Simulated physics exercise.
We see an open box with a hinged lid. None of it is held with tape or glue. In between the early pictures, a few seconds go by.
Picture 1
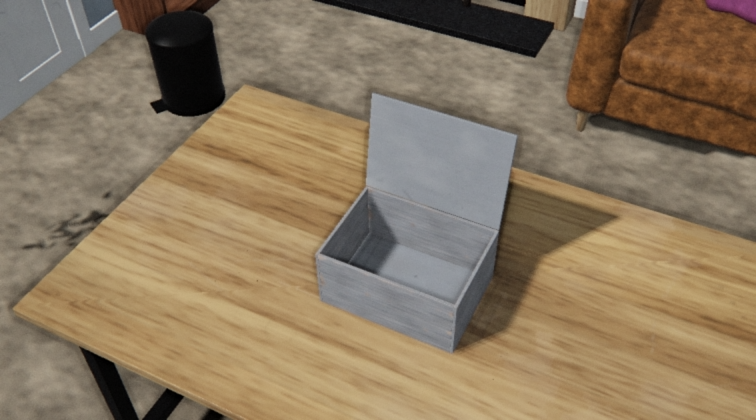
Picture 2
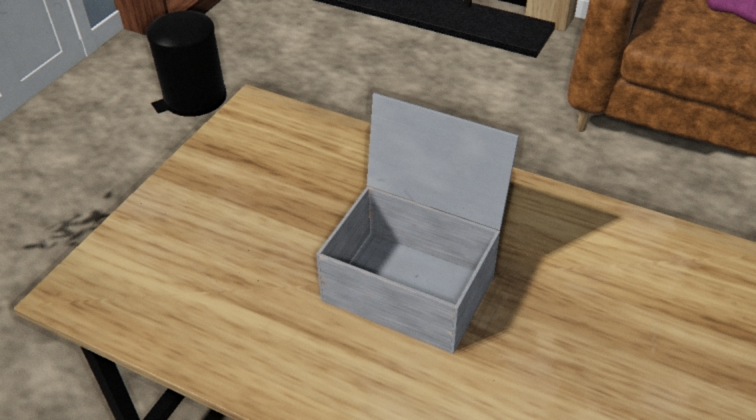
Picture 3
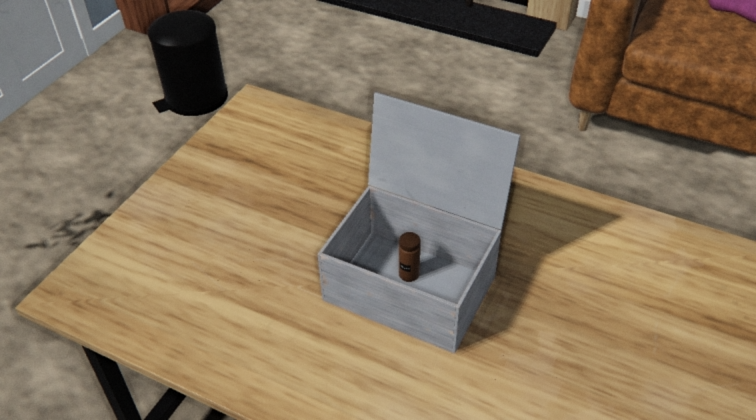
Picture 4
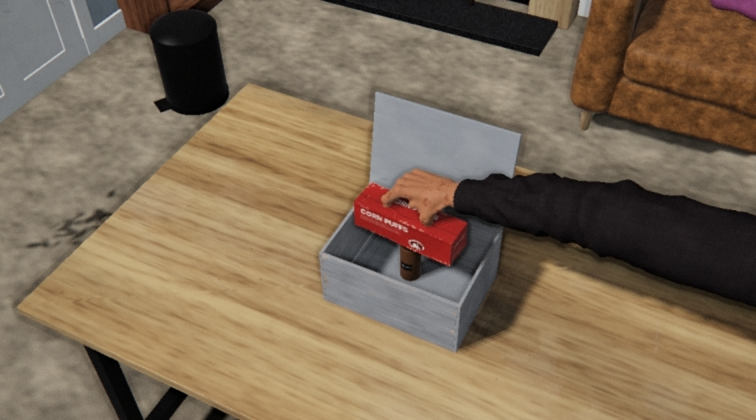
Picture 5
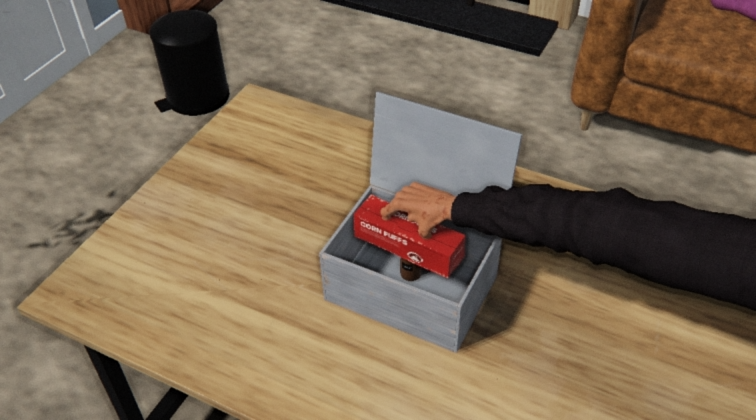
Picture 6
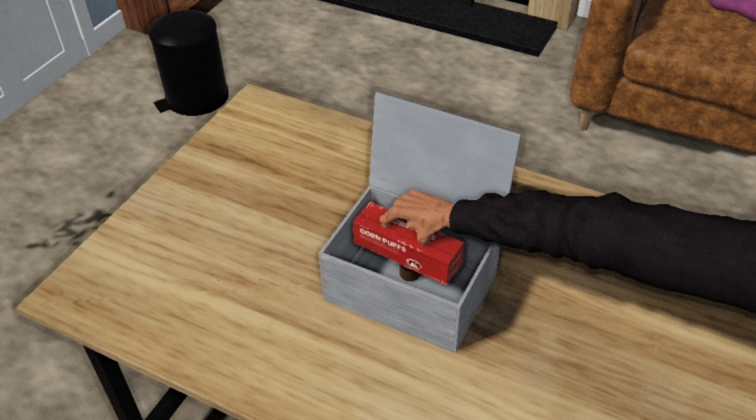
The footage shows an open grey box with a hinged lid on a wooden table, empty until a brown shaker appears inside. A hand then holds a red carton above the shaker and lowers it into the box.
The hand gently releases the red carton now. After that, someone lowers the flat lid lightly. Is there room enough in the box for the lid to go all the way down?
Yes, the lid lies on the box.
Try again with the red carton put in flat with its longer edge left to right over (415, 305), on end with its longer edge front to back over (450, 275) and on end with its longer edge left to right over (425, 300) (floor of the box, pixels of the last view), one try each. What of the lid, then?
With the first placement the lid ends up closed; with the second, it remains open; with the third, it remains open.
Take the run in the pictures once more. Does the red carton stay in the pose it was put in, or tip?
After all that, it finishes out of line.
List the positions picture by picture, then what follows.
In the first picture, the last thing is not in view yet.
In the second picture, the last thing is not in view yet.
In the third picture, the last thing is not in view yet; brown shaker (409, 257).
The fourth picture shows still above its spot; red carton (410, 223); brown shaker (411, 256).
The fifth picture shows still above its spot; red carton (409, 236).
The sixth picture shows in place under the hand; red carton (408, 243).
Then, 0.50 s after the last picture, red carton on its side near (400, 293).
Then, 1.60 s after the last picture, lid 57° above the rim; red carton on its side near (400, 293).
Then, 2.00 s after the last picture, lid 14° above the rim; red carton on its side near (400, 293).
At rest, lid shut; tipped over in the box, red carton; brown shaker in place. Seen from the same camera at the end, red carton near (400, 293).
